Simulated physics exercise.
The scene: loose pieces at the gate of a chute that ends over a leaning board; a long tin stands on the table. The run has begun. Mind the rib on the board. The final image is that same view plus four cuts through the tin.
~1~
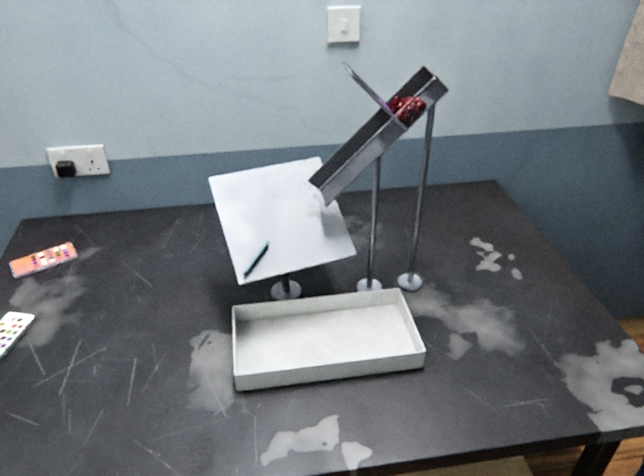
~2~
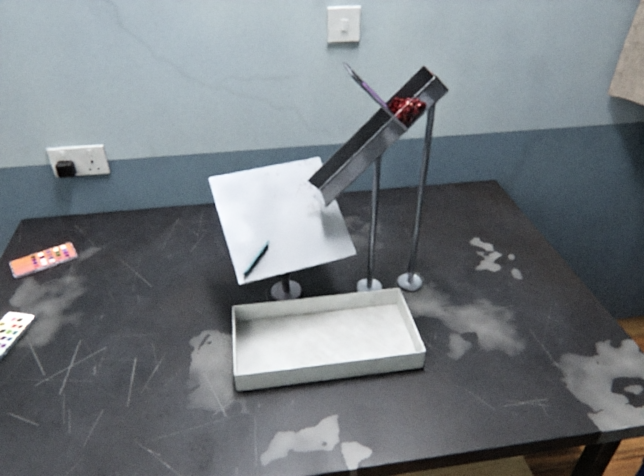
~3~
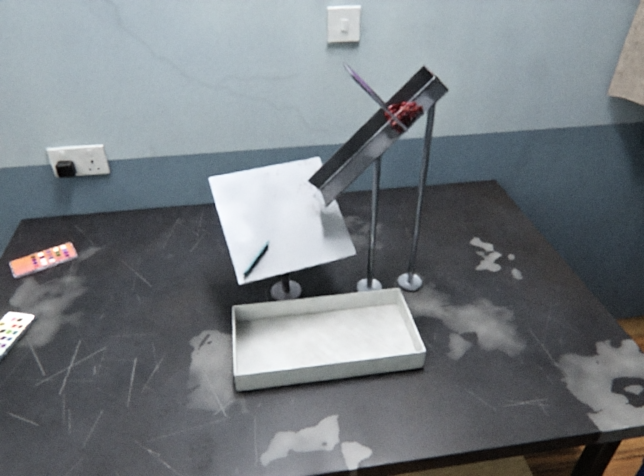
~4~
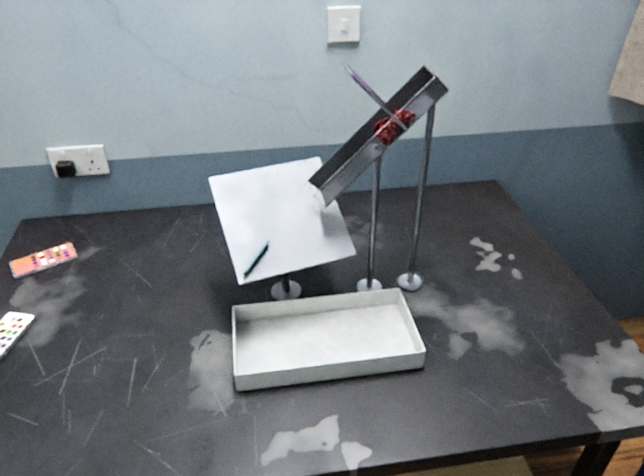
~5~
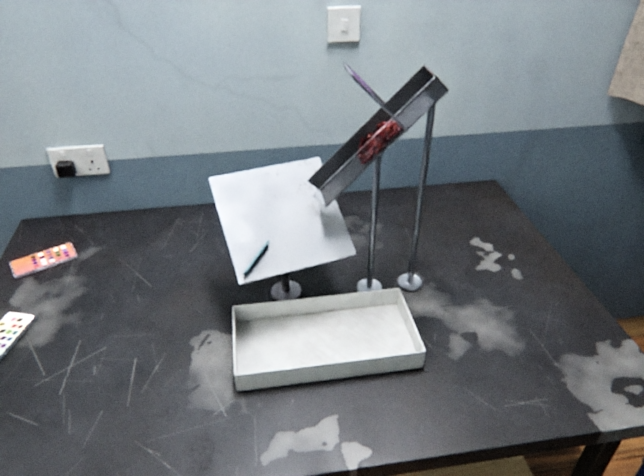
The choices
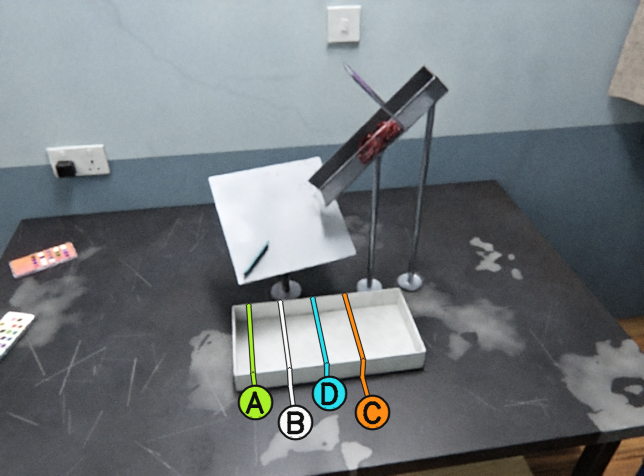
On a dark, scuffed table, a clump of small red pieces slid slowly down a slanted metal chute, leaving its gate behind, while the tilted white board and the long empty tin below stayed still.
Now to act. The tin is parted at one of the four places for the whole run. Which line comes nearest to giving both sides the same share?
Line B.
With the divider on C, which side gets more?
Left.
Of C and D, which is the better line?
Here it is line D.
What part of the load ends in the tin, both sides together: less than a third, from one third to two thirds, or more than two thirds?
More than two thirds.
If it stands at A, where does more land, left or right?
Right.
On the marked copy, line A crosses the front rim at (253, 373); line B crosses the front rim at (289, 368); line C crosses the front rim at (363, 359); line D crosses the front rim at (326, 364).
If A is chosen, of what is caught, a small share on the left of the divider, the bulk on the right.
If B is chosen, of what is caught, close to half on the left of the divider, close to half on the right.
If C is chosen, of what is caught, the whole lot on the left of the divider, none at all on the right.
If D is chosen, of what is caught, the bulk on the left of the divider, a small share on the right.
